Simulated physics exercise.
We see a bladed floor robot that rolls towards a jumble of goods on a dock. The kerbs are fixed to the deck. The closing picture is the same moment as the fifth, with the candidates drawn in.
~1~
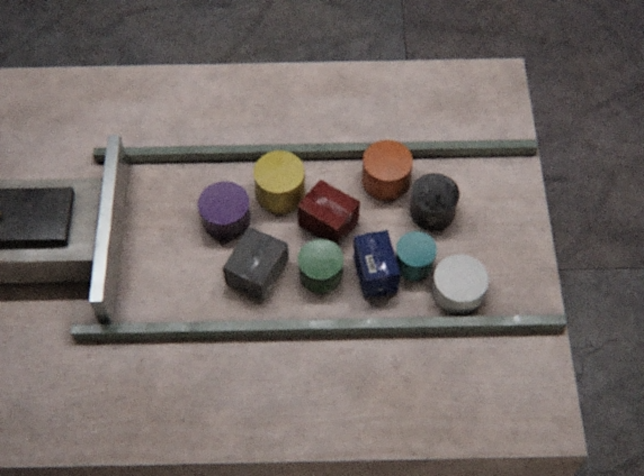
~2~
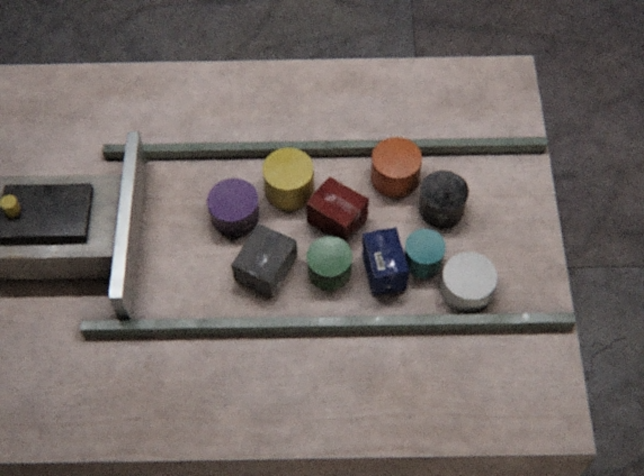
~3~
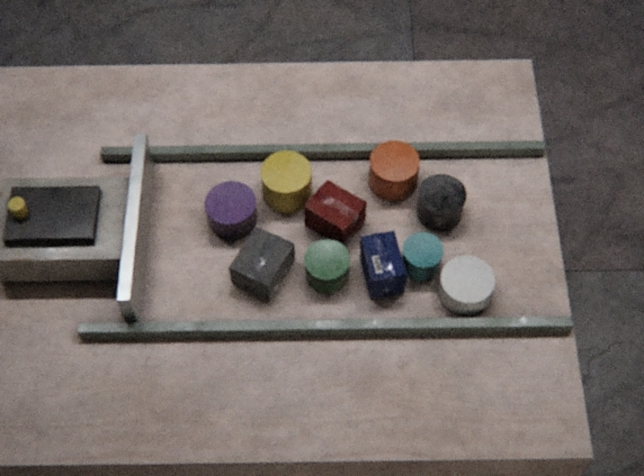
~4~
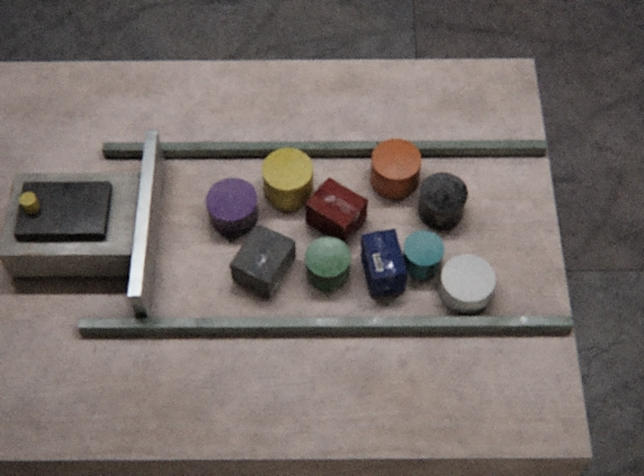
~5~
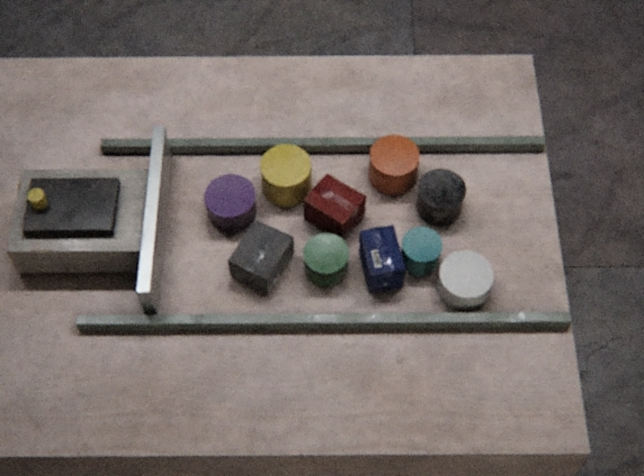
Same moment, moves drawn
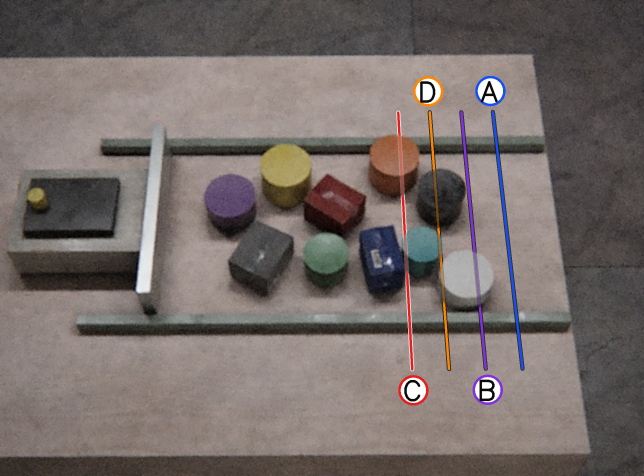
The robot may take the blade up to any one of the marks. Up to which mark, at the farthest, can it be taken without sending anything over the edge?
C is the last safe line.
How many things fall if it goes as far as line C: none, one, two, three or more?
The count is none.
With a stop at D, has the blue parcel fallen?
By then, no.
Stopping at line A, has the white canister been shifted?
Yes.
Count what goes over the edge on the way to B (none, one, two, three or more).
By then, three or more.
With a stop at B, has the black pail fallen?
Yes.
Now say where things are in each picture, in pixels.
In the first frame, black pail (434, 202); orange canister (387, 171); yellow canister (280, 183).
In the second frame, robot (52, 212); green pail (329, 264).
In the third frame, robot (60, 214); grey parcel (263, 263).
In the fourth frame, robot (71, 209); blue parcel (383, 263).
In the fifth frame, robot (79, 205); white canister (465, 280); black pail (440, 197); orange canister (394, 166).
On the copy, A at (507, 230); B at (473, 231); C at (405, 231); D at (439, 231).
On C. First, robot (170, 205); yellow canister (303, 170); grey parcel (280, 258).
Then, robot (261, 204); turquoise pail (489, 242); white canister (489, 287).
Finally, robot (329, 204); turquoise pail (546, 232); black pail (520, 182); nothing has fallen.
By contrast, A drops the blue parcel, red box, white canister, black pail, orange canister, green pail and turquoise pail; B drops the blue parcel, black pail and turquoise pail; D drops the black pail and turquoise pail.
